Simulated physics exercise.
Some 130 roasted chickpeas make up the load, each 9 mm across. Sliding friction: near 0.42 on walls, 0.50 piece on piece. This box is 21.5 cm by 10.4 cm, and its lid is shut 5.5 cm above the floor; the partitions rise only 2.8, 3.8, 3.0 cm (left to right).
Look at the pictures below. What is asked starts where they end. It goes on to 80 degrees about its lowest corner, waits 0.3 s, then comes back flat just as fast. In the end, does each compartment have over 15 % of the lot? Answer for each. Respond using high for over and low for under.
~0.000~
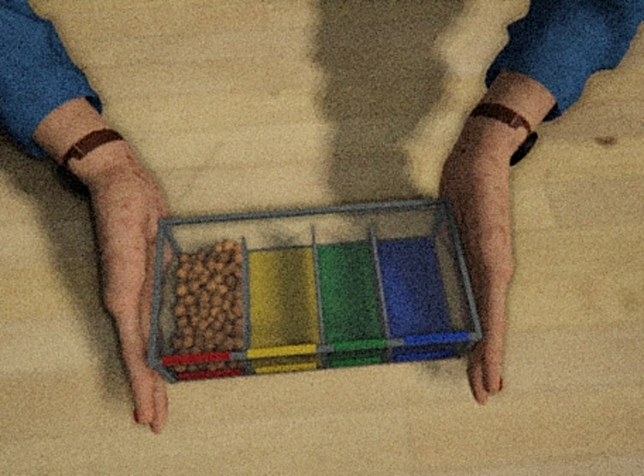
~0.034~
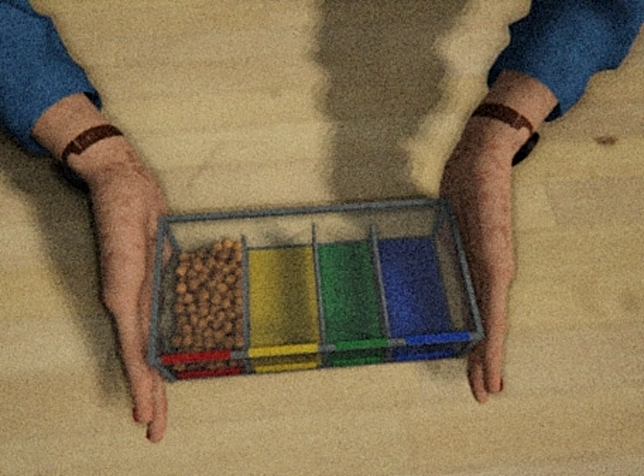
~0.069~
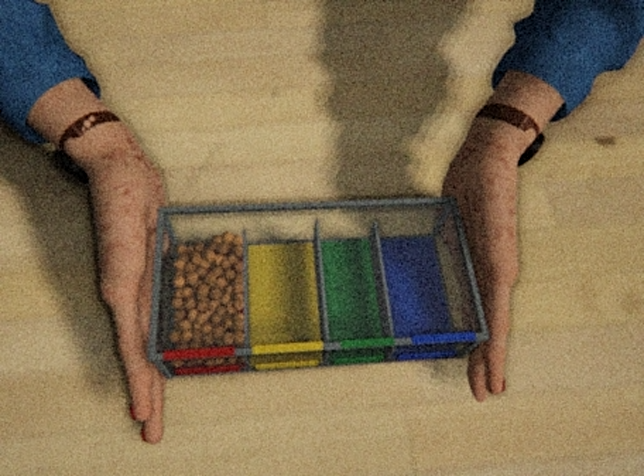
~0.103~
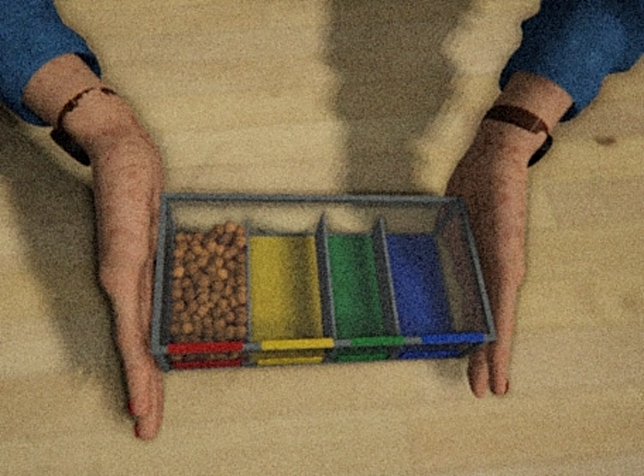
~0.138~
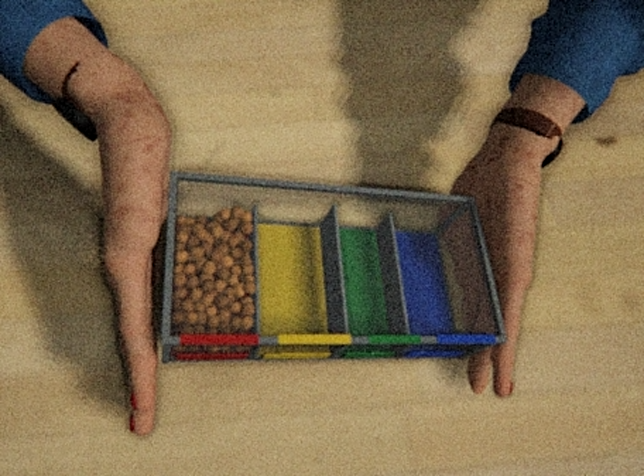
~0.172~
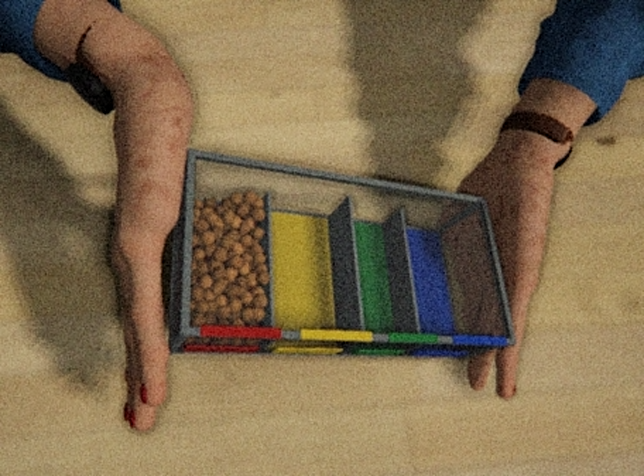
Red high, blue high, green low, yellow high.
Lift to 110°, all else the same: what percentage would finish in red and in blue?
Shares after the change: Red 0, blue 60, per cent.
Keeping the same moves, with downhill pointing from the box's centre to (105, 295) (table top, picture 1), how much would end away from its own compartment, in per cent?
Roughly 0 percent of them.
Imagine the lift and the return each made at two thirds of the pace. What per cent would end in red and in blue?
In that case red keeps 40 per cent while blue keeps 35 per cent.
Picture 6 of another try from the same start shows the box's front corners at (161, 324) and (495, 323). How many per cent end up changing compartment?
It would come to roughly 50 percent.
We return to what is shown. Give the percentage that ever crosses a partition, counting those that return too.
Something like 80 per cent of the pieces.
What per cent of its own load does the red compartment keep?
20 per cent, roughly.
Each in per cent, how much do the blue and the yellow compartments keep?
Blue: 45; yellow: 30.
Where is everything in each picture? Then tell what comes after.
Box tilt 0 degrees, front corners at (155, 360) and (475, 333); red 100 %, in the first frame.
Box tilt 1 degrees, front corners at (155, 359) and (476, 333), in the second frame.
Box tilt 4 degrees, front corners at (155, 354) and (481, 334), lowest corner right front, in the third frame.
Box tilt 9 degrees, front corners at (158, 347) and (489, 335), lowest corner right front, in the fourth frame.
Box tilt 17 degrees, front corners at (169, 338) and (499, 337), lowest corner right front, in the fifth frame.
Box tilt 24 degrees, front corners at (188, 328) and (509, 339), lowest corner right front; red 100 %. The box's pace is about 215 degrees a second, in the sixth frame.
After 0.67 s, tilt 80 degrees; red 30 %, blue 20 %, green 10 %, yellow 35 %.
Then, at 1.01 s, tilt 46 degrees; red 20 %, blue 45 %, green 5 %, yellow 35 %.
Then, at 1.44 s, tilt 0 degrees; red 20 %, blue 45 %, green 5 %, yellow 30 %.
By 1.8 s all is still; red 20 %, blue 45 %, green 5 %, yellow 30 %.
